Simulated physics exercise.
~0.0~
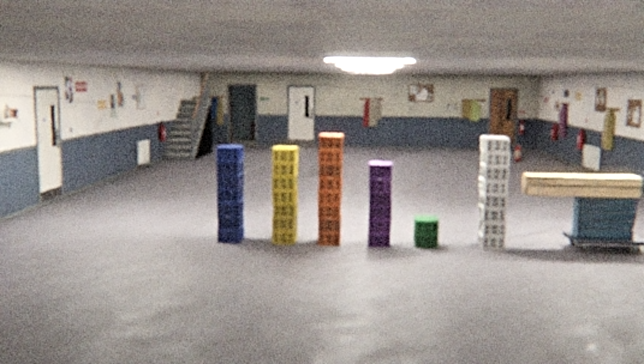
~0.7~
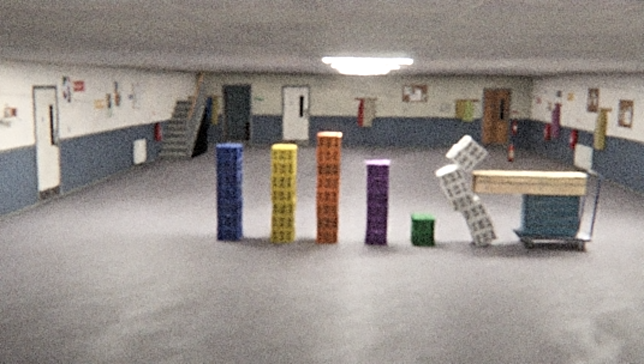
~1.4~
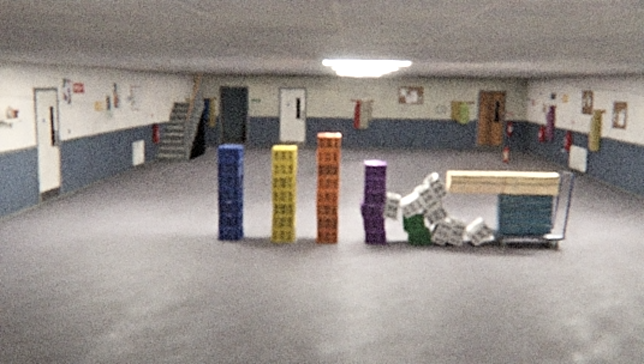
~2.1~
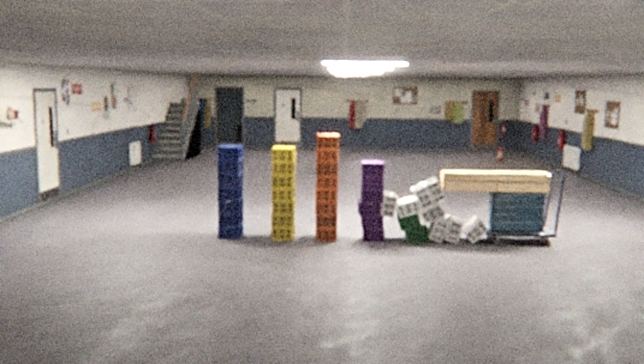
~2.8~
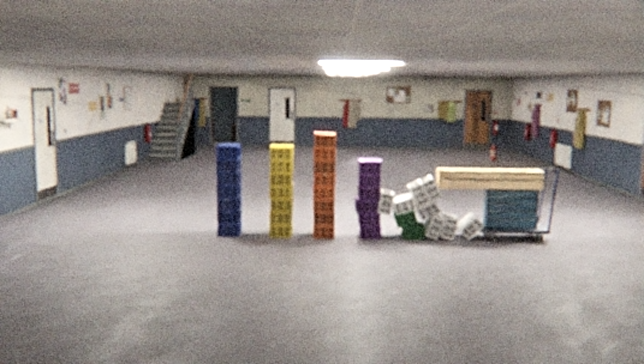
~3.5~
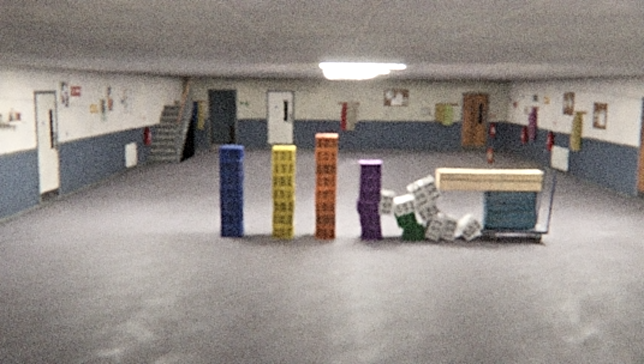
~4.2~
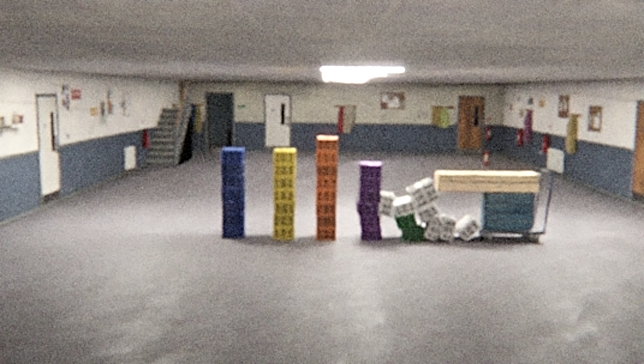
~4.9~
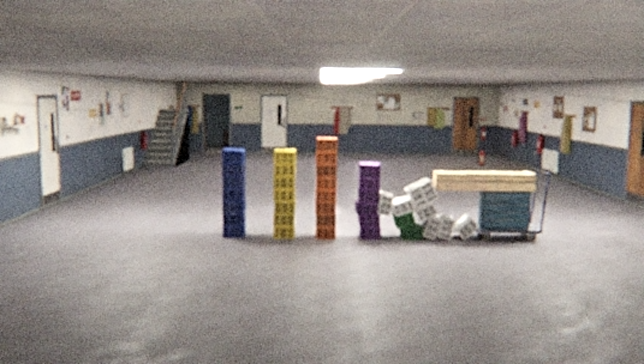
A wide, low-ceilinged hall with cream and blue walls, doors and a staircase at the back is seen from the front, the view drifting slightly sideways. Across the grey floor stand stacks of crates in blue, yellow, orange and purple, then a low green one and a tall white one, with a loaded trolley at the right. The trolley rolls left unattended and hits the white stack, which buckles and topples leftward. Its crates tumble over the green one, tilting it, and pile up against the purple stack. The trolley stops beside the heap, leaving the purple, orange, yellow and blue stacks standing.
